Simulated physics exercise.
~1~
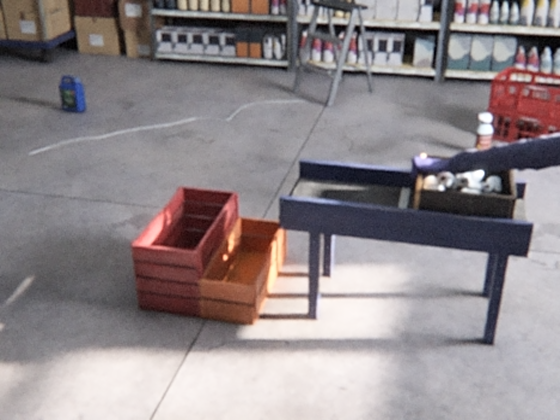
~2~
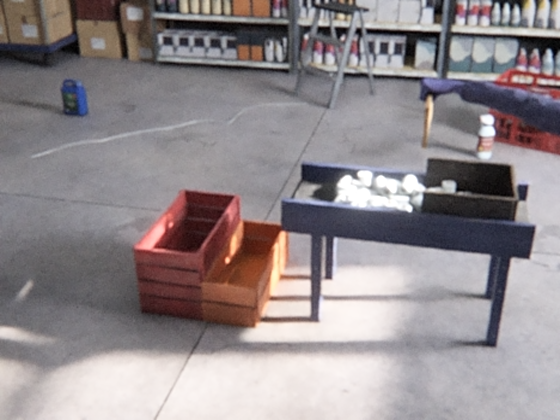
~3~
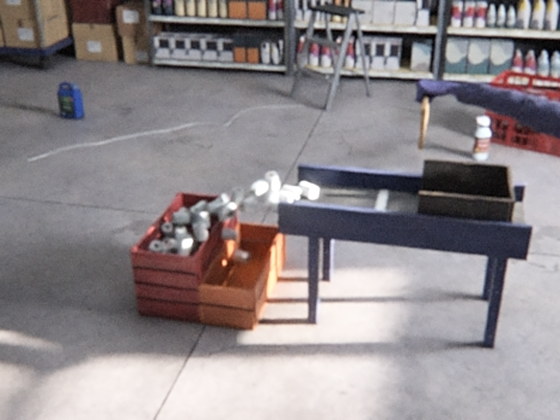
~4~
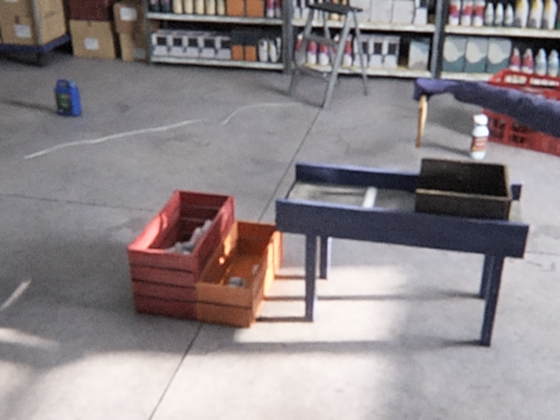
A heap of small whitish rolls slid left along a dark blue conveyor after the gate by their dark pen lifted, then flew off the end, most landing in the red tub and a few in the orange bin.
